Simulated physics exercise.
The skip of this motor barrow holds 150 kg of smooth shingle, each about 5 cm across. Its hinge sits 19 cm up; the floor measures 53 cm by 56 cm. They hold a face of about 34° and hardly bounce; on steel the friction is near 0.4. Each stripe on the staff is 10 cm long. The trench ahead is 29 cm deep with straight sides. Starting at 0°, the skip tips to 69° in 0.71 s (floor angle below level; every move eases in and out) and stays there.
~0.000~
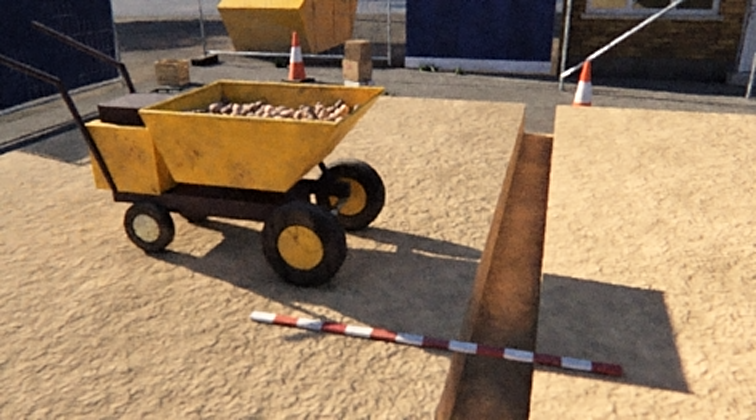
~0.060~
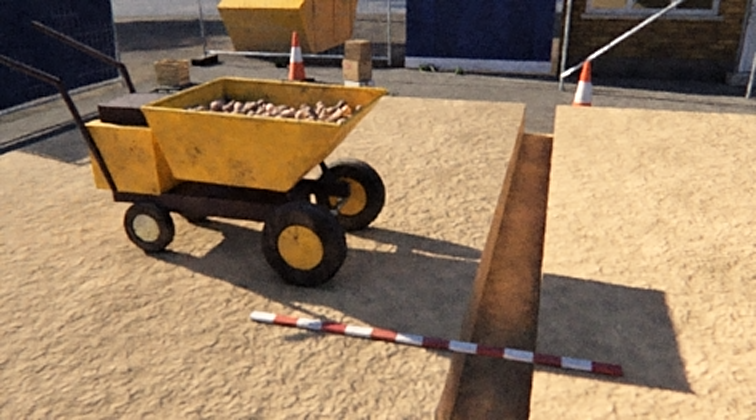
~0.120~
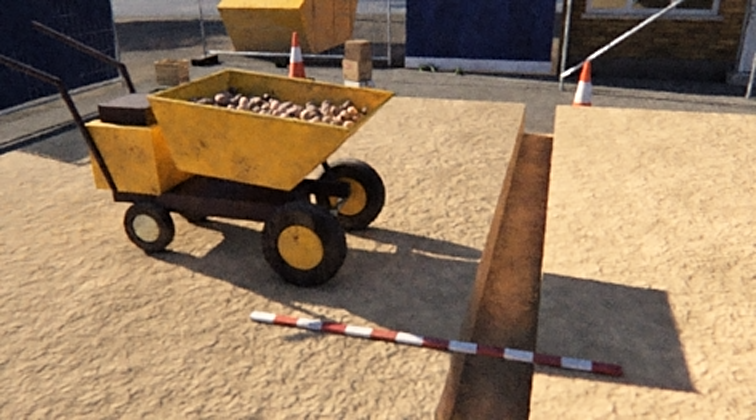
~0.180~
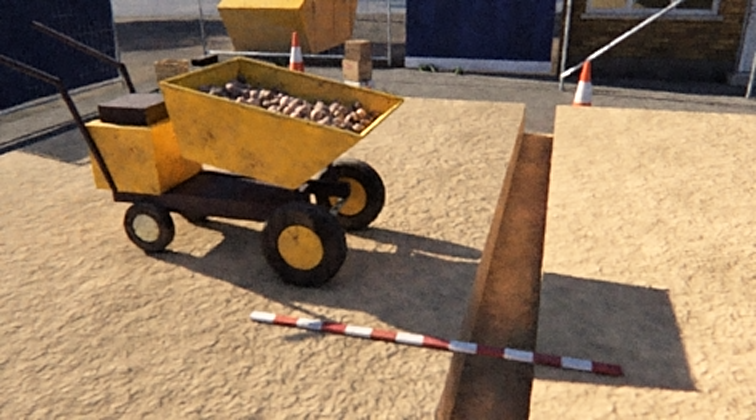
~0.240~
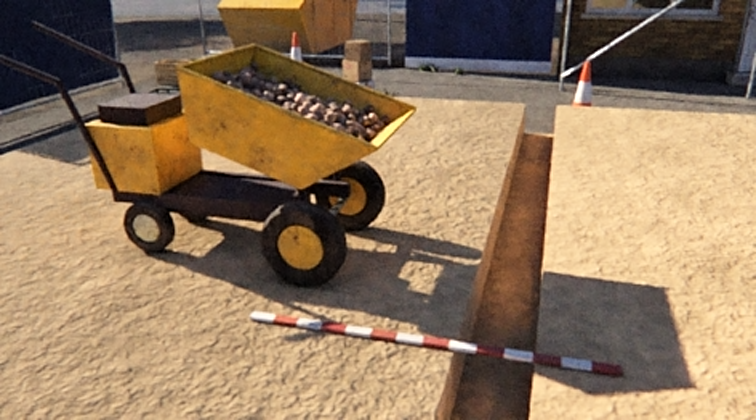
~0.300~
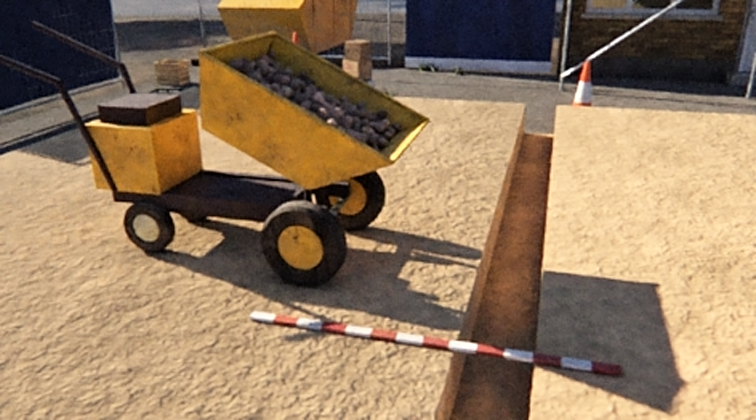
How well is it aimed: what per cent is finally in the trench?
Some 86 per cent of it.
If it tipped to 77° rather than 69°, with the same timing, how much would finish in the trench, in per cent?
It would be near 85 per cent.
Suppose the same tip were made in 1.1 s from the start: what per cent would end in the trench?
It would be near 90 per cent.
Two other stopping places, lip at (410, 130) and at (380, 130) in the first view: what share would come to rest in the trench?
First some 25, then 50 per cent.
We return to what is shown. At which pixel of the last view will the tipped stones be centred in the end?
Their middle is at about (510, 308).
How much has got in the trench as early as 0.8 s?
About 20 per cent by then.
After 0.5 s the floor is at 58°; 100 % in the skip; the foremost stones are at (423, 203).
After 0.8 s the floor is at 69°; 73 % in the skip, 6 % short of the trench, 21 % in the trench; the foremost stones are at (526, 302).
After 1.2 s the floor is at 69°; 17 % in the skip, 5 % short of the trench, 66 % in the trench, 12 % past the trench; the foremost stones are at (687, 295).
After 3.1 s the floor is at 69°; 0 % in the skip, 1 % short of the trench, 86 % in the trench, 12 % past the trench; the foremost stones are past the picture's edge.
